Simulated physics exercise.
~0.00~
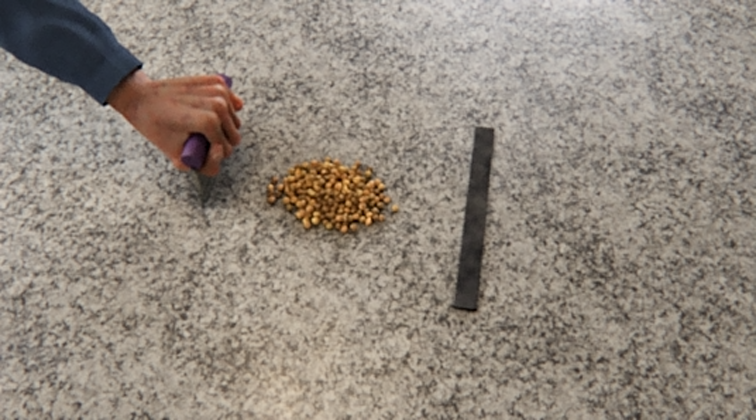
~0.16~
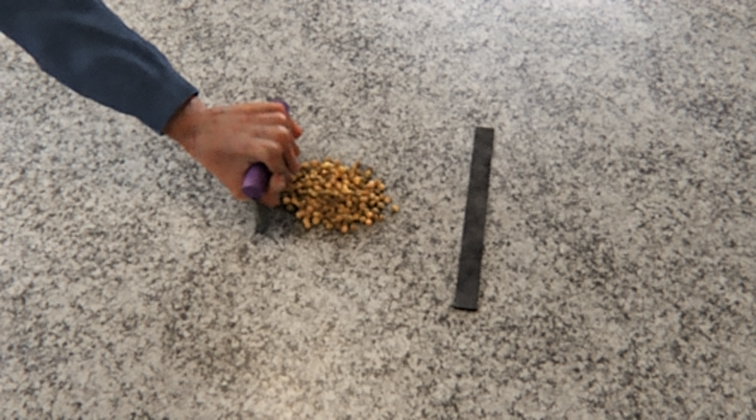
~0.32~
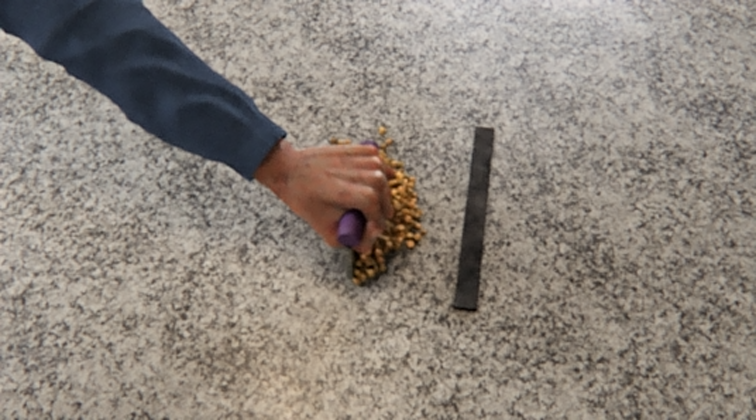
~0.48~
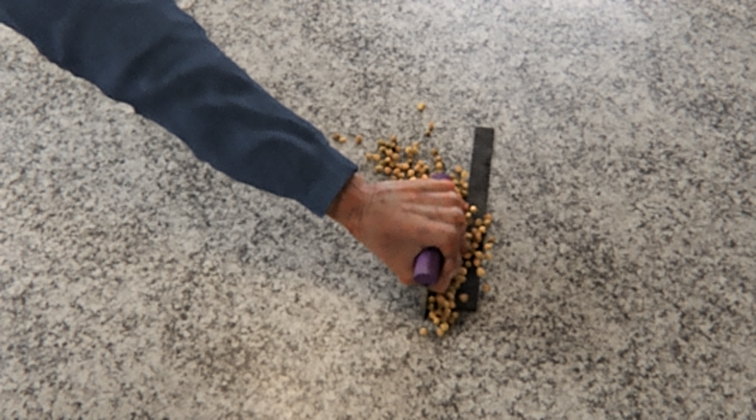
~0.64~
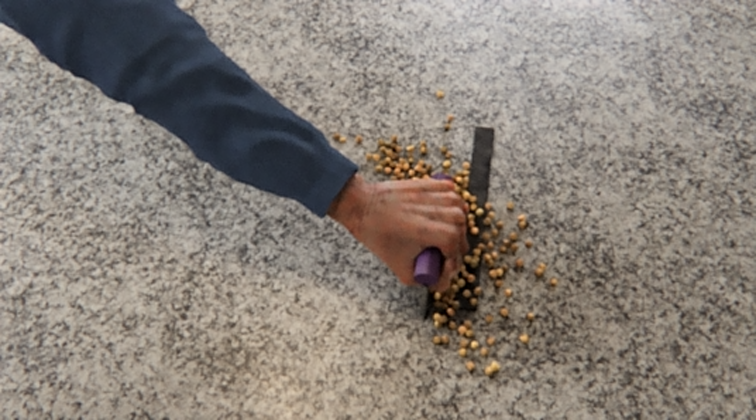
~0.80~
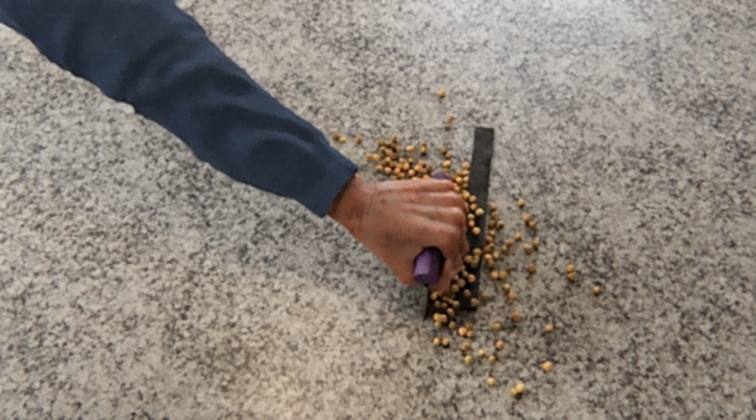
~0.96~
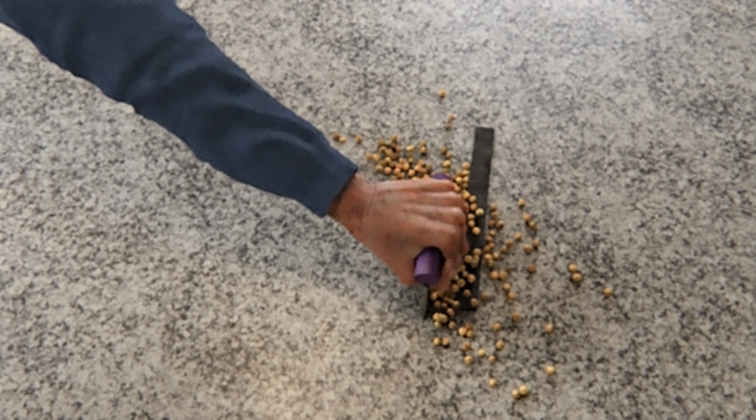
On a speckled grey stone surface, a hand in a dark blue sleeve pushes a purple-handled scraper rightwards and slightly down through a pile of chickpeas, stopping at a dark strip as some roll past it and scatter, then settle on both sides.
